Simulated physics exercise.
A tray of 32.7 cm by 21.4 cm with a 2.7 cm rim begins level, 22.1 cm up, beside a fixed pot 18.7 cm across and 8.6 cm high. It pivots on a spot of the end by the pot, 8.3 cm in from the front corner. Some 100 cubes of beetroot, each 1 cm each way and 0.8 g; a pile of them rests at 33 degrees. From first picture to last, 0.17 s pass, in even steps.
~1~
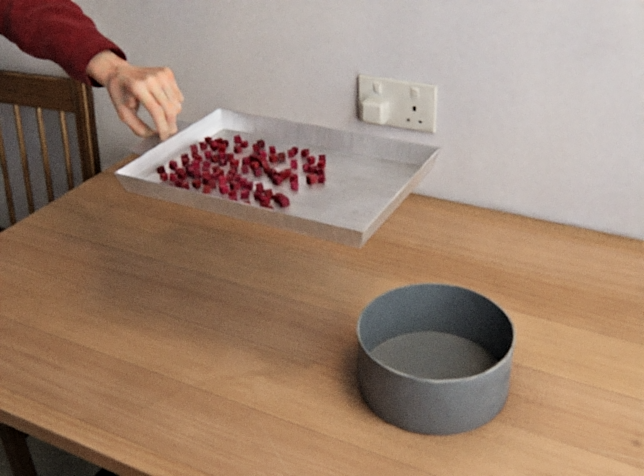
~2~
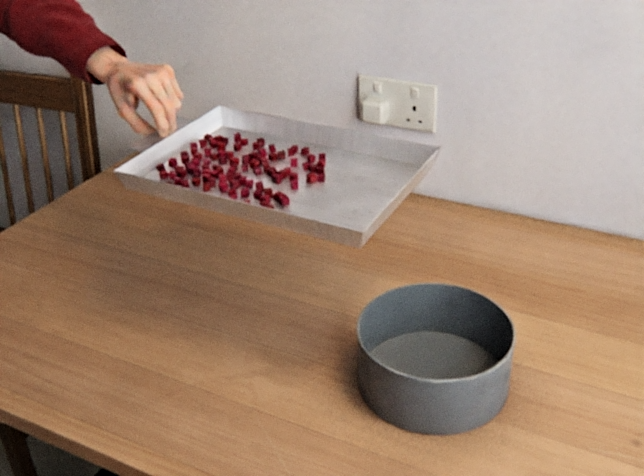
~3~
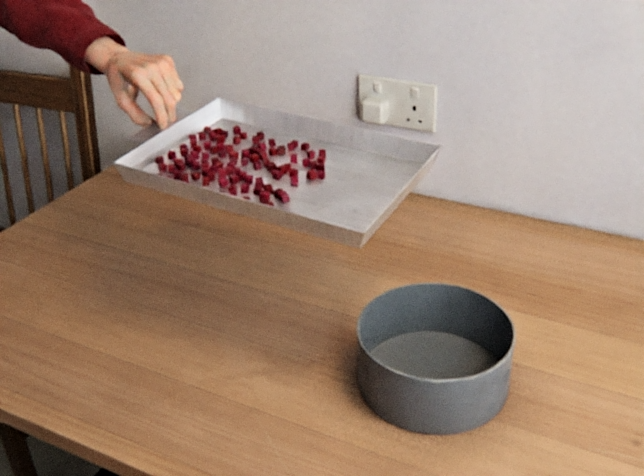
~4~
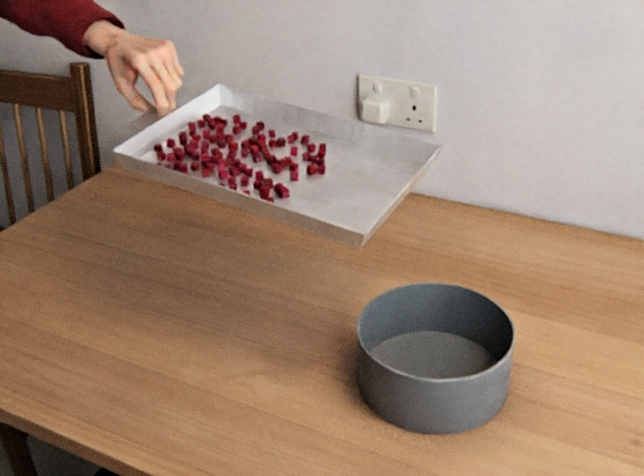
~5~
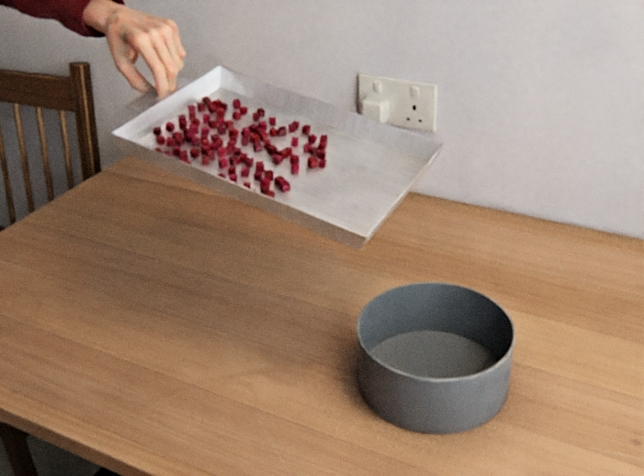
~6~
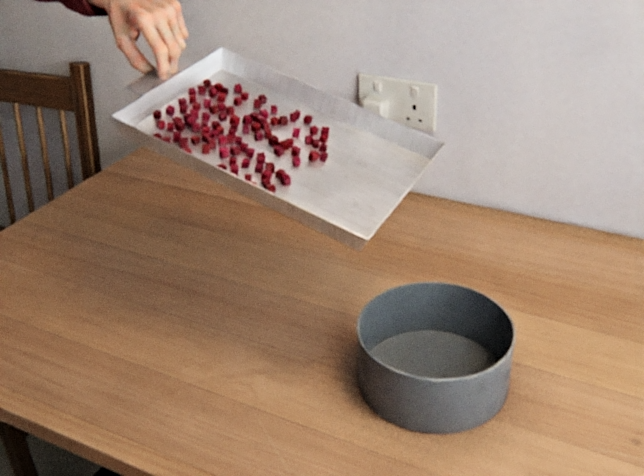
At the start, a hand in a red sleeve holds the left end of a shallow tray of dark red cubes, nearly level above a wooden table with a grey round pot. The hand then raises that end, slowly at first, tilting the tray down toward the right while the cubes stay clustered.
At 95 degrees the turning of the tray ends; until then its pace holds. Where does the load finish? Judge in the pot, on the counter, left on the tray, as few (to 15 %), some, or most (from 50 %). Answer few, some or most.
In the pot: Most; on the counter: Some; left on the tray: Few.
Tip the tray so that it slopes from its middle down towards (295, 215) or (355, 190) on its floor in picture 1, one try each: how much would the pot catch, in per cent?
Some 30 and 45 per cent.
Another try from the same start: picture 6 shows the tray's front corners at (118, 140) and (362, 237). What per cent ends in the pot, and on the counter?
Pot 40, counter 60.
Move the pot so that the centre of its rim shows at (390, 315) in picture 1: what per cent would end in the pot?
About 25 per cent.
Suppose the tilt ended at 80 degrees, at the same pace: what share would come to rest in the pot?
In that case some 75 per cent.
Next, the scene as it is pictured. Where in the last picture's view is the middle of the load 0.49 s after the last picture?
At about (383, 222).
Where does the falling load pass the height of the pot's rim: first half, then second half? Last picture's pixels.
At about (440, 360), then at (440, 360).
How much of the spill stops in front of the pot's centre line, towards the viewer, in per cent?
Some 90 per cent.
Then, 0.29 s after the last picture, tilt 54 degrees; the tray holds 100 %, the pot 0 %.
Then, 0.49 s after the last picture, tilt 81 degrees; the tray holds 95 %, the pot 0 %.
Then, 0.80 s after the last picture, tilt 95 degrees; the tray holds 0 %, the pot 70 %.
In the end, pot 75 %, counter 25 %, tray 0 %.
